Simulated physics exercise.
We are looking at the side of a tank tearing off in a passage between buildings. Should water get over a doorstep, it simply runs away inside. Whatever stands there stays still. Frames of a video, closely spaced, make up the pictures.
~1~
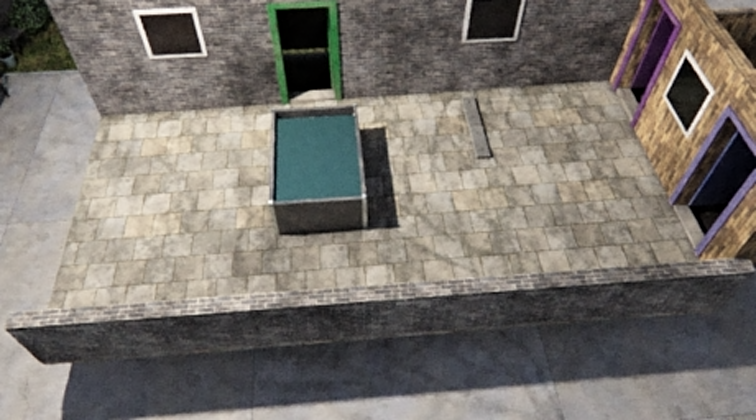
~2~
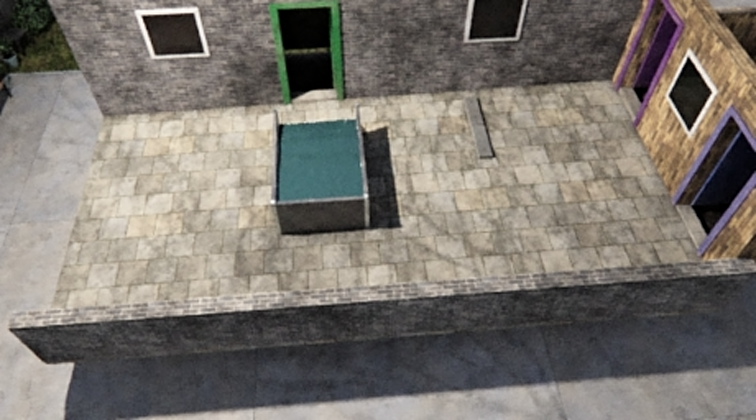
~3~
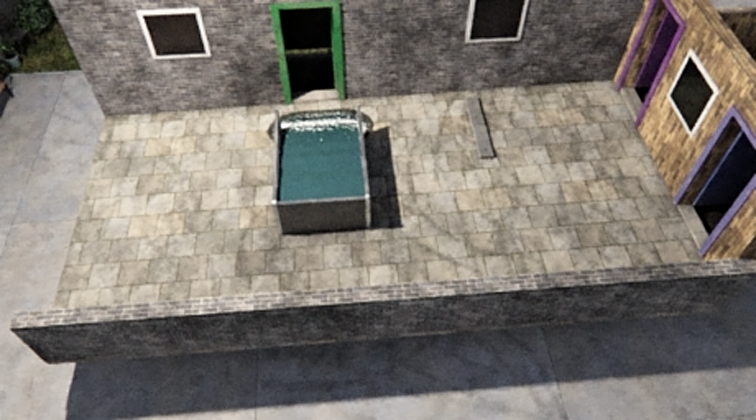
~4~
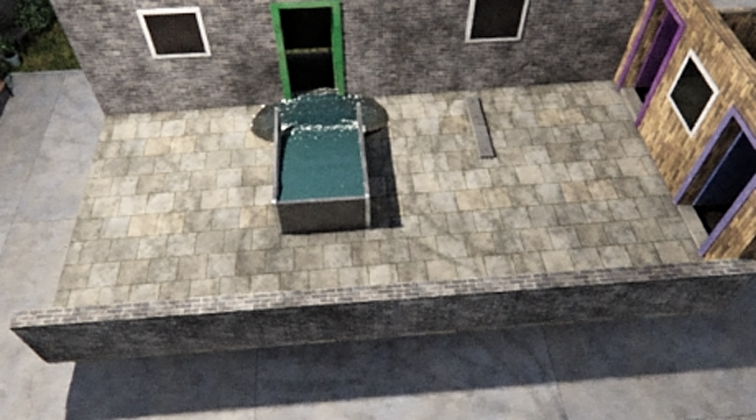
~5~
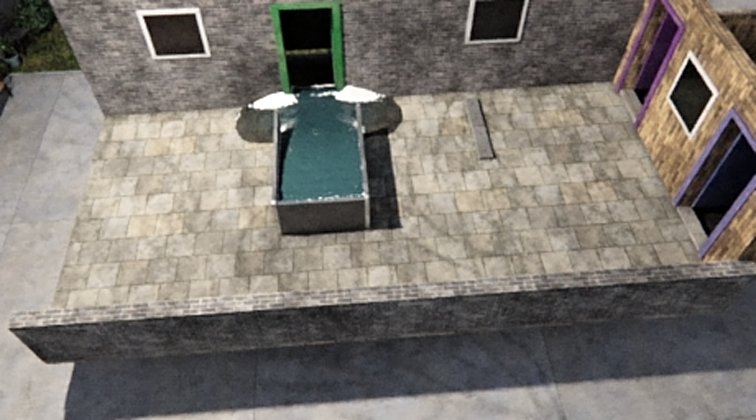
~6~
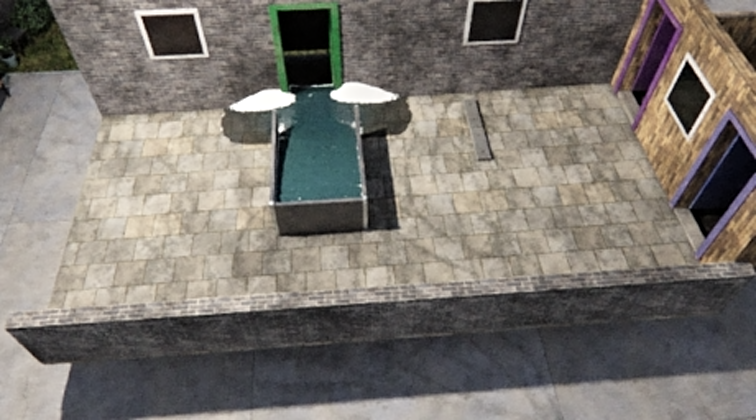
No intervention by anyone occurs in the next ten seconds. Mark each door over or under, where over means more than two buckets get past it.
Blue door - under; purple door - under; green door - over.
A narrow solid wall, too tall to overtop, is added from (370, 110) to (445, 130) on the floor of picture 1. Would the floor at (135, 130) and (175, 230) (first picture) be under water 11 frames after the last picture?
Note: Point one drenched, point two left unsoaked.
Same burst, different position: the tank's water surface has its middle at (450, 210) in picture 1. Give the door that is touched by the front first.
The door you want is the green door.
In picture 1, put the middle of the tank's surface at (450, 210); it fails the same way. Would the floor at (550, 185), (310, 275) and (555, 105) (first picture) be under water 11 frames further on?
In turn: Free of water, no water, flooded.
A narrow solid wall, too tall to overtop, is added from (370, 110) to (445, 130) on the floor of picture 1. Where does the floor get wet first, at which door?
That's the one in green.
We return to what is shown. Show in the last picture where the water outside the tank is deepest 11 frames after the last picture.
Roughly at (305, 108).
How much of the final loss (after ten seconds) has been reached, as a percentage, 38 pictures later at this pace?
85 per cent.
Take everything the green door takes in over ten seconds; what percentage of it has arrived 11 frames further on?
About 70 %.
A moment on, water covers 10 % of the floor; the blue door not reached, the purple door not reached, the green door far over two buckets in.
Next, water covers 20 % of the floor; the blue door not reached, the purple door not reached, the green door far over two buckets in.
Then, water covers 35 % of the floor; the blue door not reached, the purple door wet at the sill, nothing in, the green door far over two buckets in.
Later, water covers 45 % of the floor; the blue door not reached, the purple door wet at the sill, nothing in, the green door far over two buckets in.
In the end, water covers 45 % of the floor; the blue door not reached, the purple door wet at the sill, nothing in, the green door far over two buckets in.
